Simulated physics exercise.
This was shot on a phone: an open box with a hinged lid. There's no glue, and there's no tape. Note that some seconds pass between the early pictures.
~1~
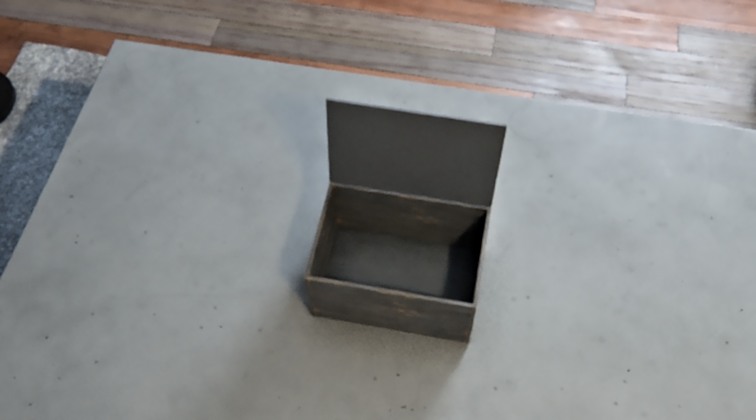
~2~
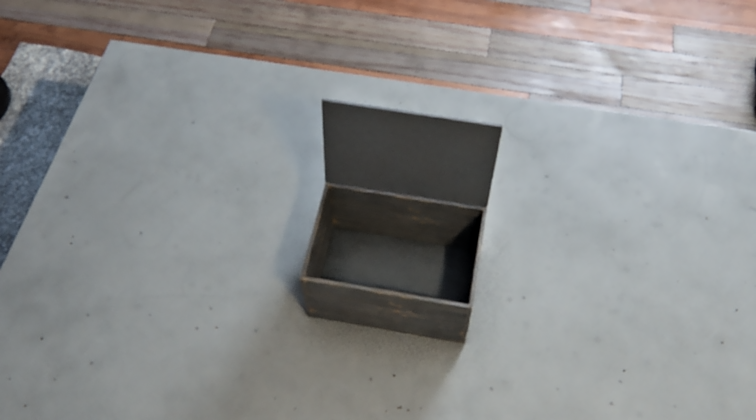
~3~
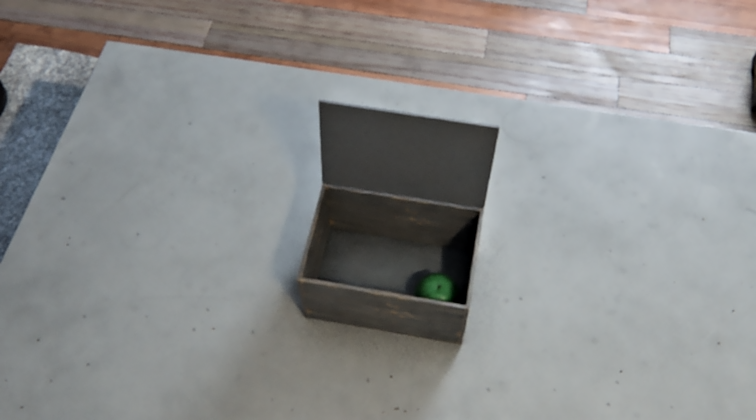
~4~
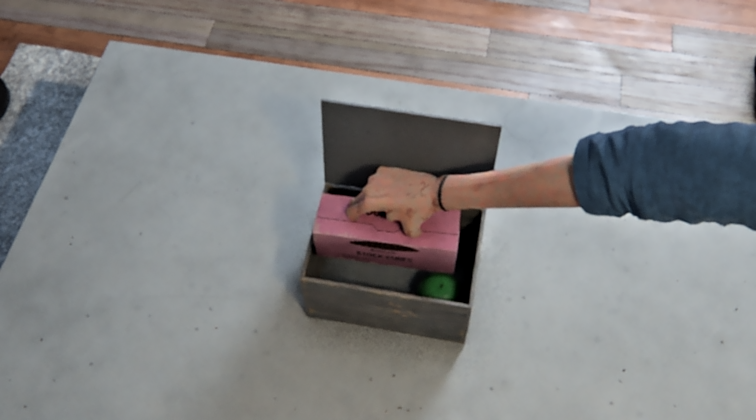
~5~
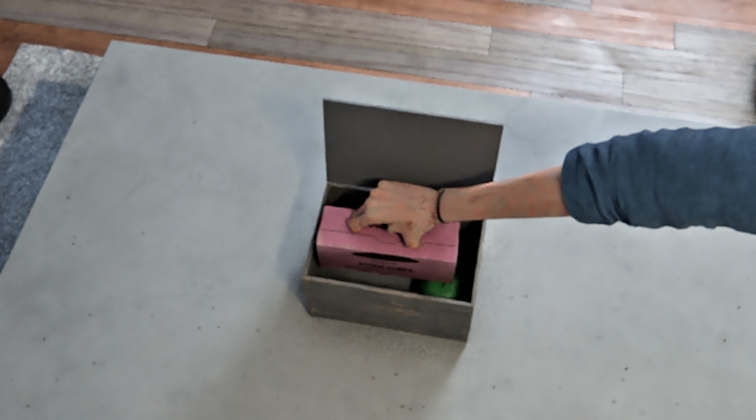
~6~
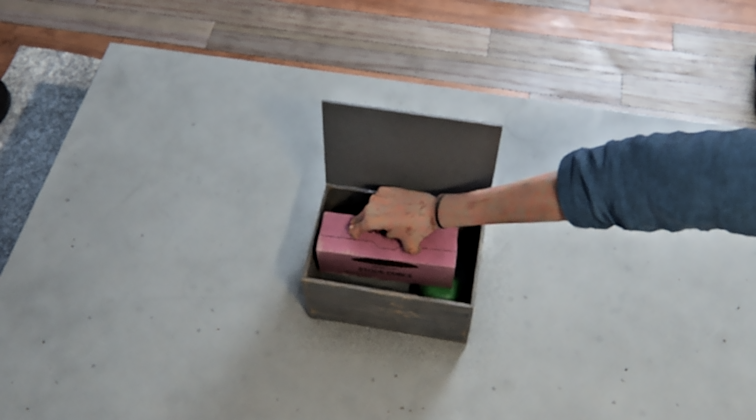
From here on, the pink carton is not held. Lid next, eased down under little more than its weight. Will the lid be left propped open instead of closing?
No, it closes flat.
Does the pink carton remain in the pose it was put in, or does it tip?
Well, the pink carton ends up skewed.
Then, 1.00 s on from there, lid starting down; pink carton on its side near (408, 252).
Then, 1.80 s on from there, lid 41° above the rim; pink carton on its side near (408, 252).
In the end, lid shut; toppled in the box, pink carton; green apple unmoved. At the end, from the last picture's camera, pink carton near (408, 252).
